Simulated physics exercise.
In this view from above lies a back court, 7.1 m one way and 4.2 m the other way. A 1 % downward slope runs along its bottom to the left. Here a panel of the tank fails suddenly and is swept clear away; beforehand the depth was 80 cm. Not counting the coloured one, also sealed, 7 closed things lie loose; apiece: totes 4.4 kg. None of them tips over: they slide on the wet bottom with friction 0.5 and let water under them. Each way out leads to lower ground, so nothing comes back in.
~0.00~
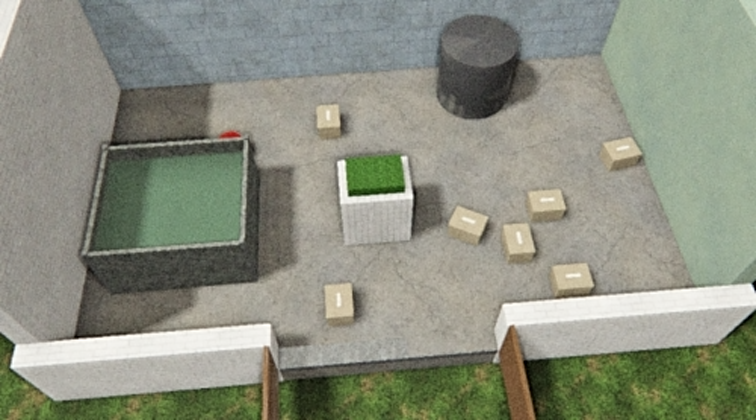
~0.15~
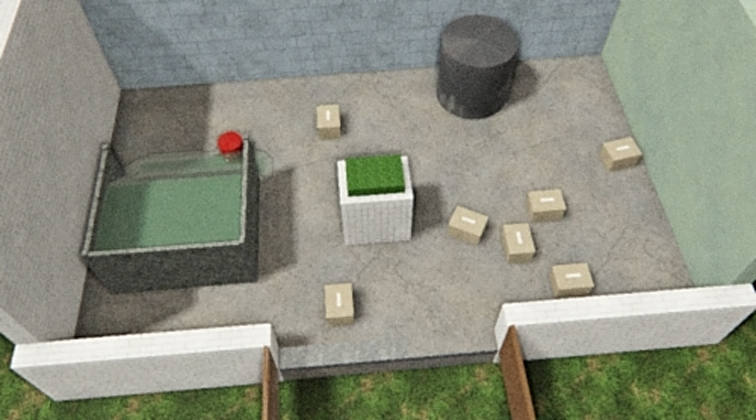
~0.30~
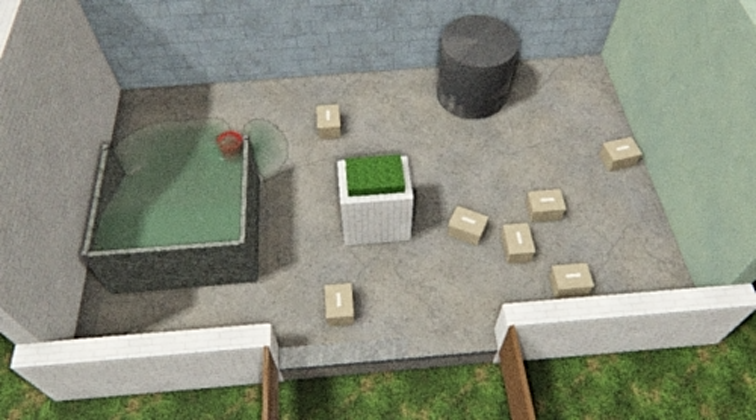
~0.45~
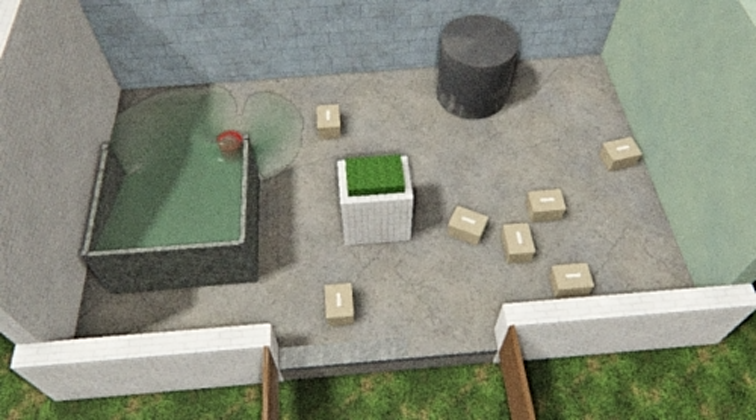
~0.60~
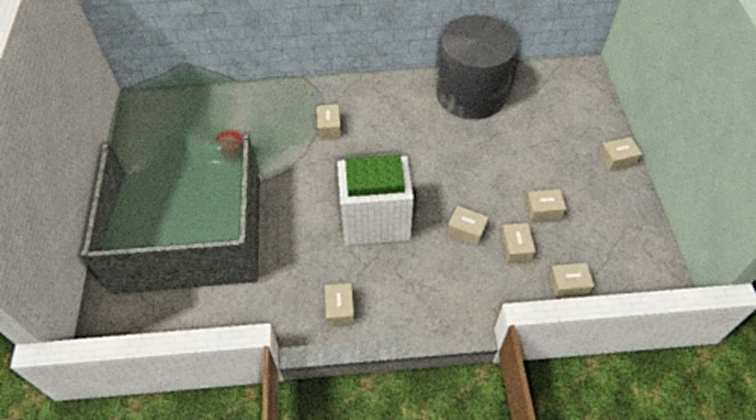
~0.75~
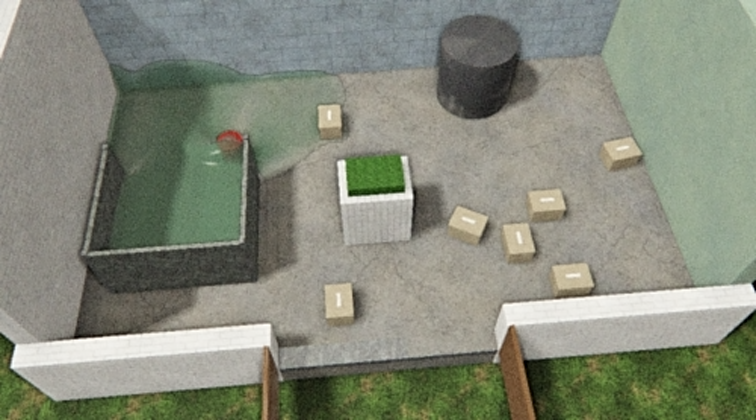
Green water pours out of the tank's open back and spreads around the red pail.
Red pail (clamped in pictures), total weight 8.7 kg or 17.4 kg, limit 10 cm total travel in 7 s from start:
Both fail.
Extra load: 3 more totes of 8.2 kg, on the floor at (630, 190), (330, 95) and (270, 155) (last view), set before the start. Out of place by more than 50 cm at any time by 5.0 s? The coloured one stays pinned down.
Within it, beyond it, beyond it.
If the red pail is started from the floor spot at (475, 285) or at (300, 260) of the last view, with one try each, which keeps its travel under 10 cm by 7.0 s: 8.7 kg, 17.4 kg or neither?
Well, the little one does for the first, the little one does for the second.
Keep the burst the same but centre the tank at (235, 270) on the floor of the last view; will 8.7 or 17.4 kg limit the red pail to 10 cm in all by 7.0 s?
Then the answer is that no option works.
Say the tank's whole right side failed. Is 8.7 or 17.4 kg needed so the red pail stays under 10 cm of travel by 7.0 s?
Note: Low mass sufficient.
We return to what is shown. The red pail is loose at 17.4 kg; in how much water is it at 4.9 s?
9 cm, roughly.
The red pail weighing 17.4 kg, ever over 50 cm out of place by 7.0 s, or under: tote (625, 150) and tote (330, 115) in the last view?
One after the other: Does not reach it, then goes beyond it.
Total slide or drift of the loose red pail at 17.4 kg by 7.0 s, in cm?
350 cm or so in all.
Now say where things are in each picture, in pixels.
The red pail at (230, 141), on the bottom; water covers 2.2 m2; 0 of 8 have shifted, in the first picture.
The red pail at (230, 141) rests on the ground; 3.2 m2 under water; 0 of 8 have shifted, in the second picture.
The red pail at (230, 141), on the bottom; water covers 4.5 m2; 0 of 8 have shifted, in the third picture.
The red pail at (230, 141), on the bottom; 6.1 m2 under water; 0 of 8 have shifted, in the fourth picture.
The red pail at (230, 141) rests on the ground; water covers 7.2 m2; 0 of 8 have shifted, in the fifth picture.
The red pail at (230, 141), on the bottom; water covers 7.6 m2; 0 of 8 have shifted, in the sixth picture.
After 1.4 s the red pail would be 137 cm from its start with 8.7 kg and 126 cm from its start with 17.4 kg; 28 cm of water round it then.
After 3.1 s the red pail would be 286 cm from its start with 8.7 kg and 207 cm from its start with 17.4 kg; 8 cm of water round it then.
After 4.9 s the red pail would be 398 cm from its start with 8.7 kg and 214 cm from its start with 17.4 kg; 9 cm of water round it then.
After 7.0 s the red pail would be 377 cm from its start with 8.7 kg and 214 cm from its start with 17.4 kg; 6 cm of water round it then.
